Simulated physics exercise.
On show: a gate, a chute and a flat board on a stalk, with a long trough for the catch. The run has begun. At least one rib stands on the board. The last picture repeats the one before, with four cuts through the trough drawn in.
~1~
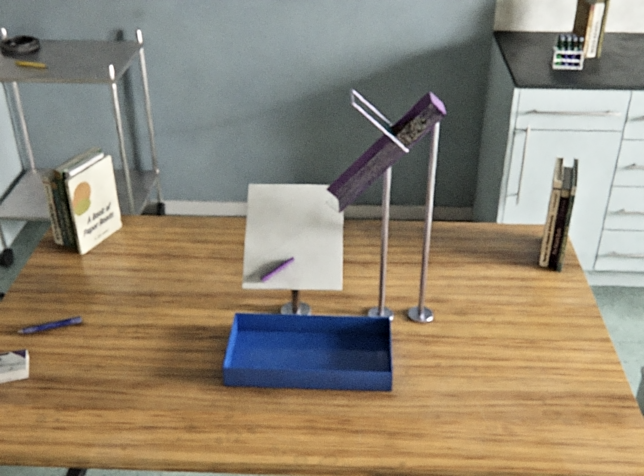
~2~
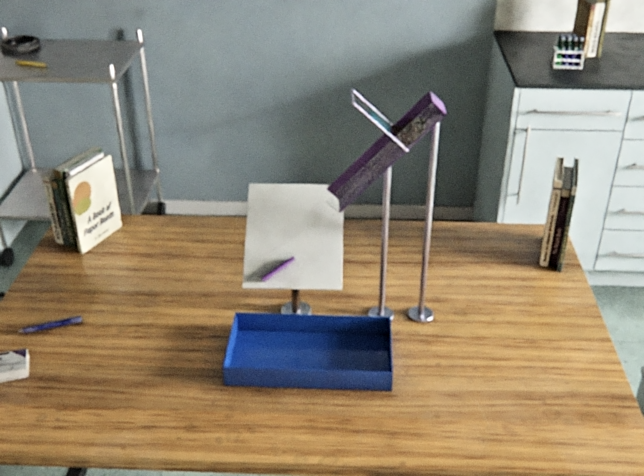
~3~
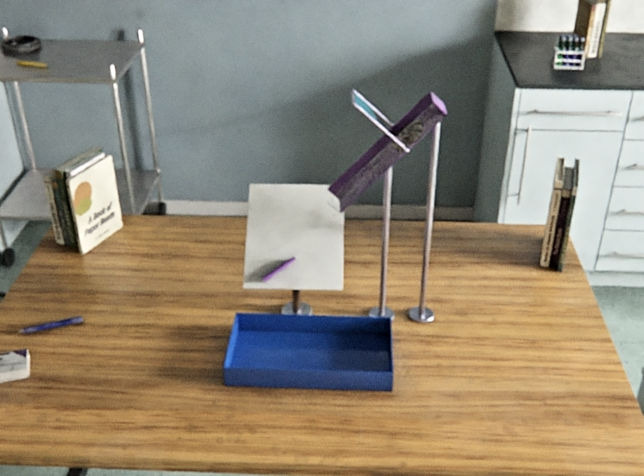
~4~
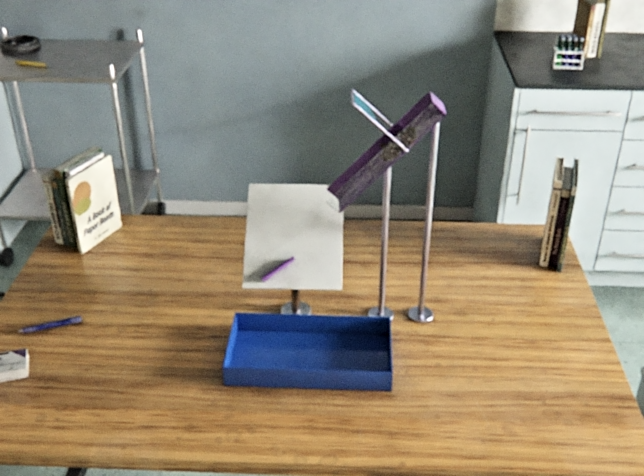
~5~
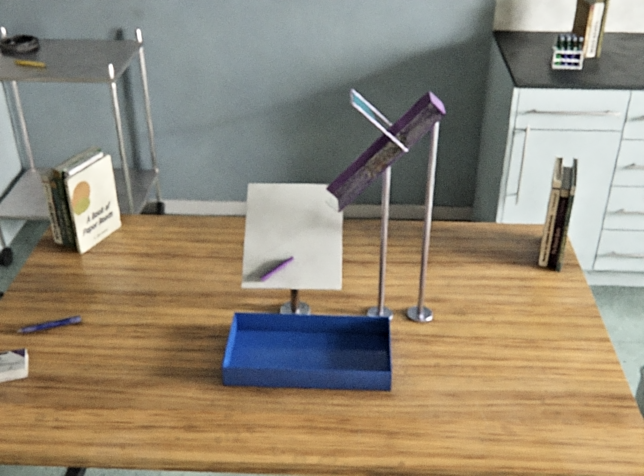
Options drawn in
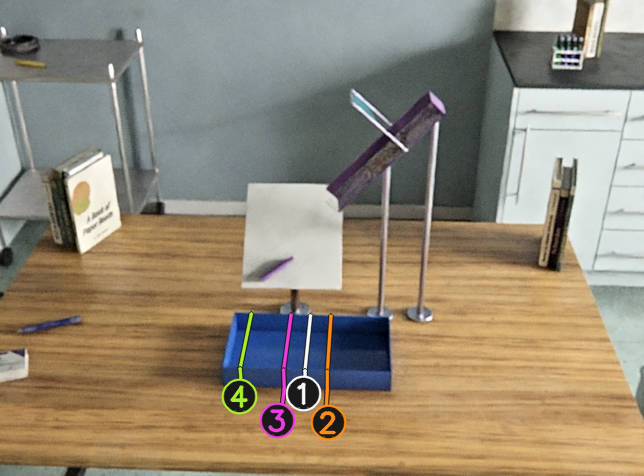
Small brownish pieces slid a short way down a sloping purple chute above a wooden table, while the tilted white board with its purple strip and the empty blue tray below stayed still.
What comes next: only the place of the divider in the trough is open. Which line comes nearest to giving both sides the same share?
Best: 3.
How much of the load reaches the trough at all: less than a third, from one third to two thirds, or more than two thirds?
About that: From one third to two thirds.
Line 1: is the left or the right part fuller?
Left.
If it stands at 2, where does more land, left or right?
More lands on the left.
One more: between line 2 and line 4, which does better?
Line 4.
On the marked copy, line 1 crosses the front rim at (305, 369); line 2 crosses the front rim at (327, 370); line 3 crosses the front rim at (283, 369); line 4 crosses the front rim at (240, 367).
If 1 is chosen, of what is caught, the bulk on the left of the divider, close to a quarter on the right.
If 2 is chosen, of what is caught, all but a few on the left of the divider, only a few on the right.
If 3 is chosen, of what is caught, close to half on the left of the divider, close to half on the right.
If 4 is chosen, of what is caught, close to a quarter on the left of the divider, the bulk on the right.
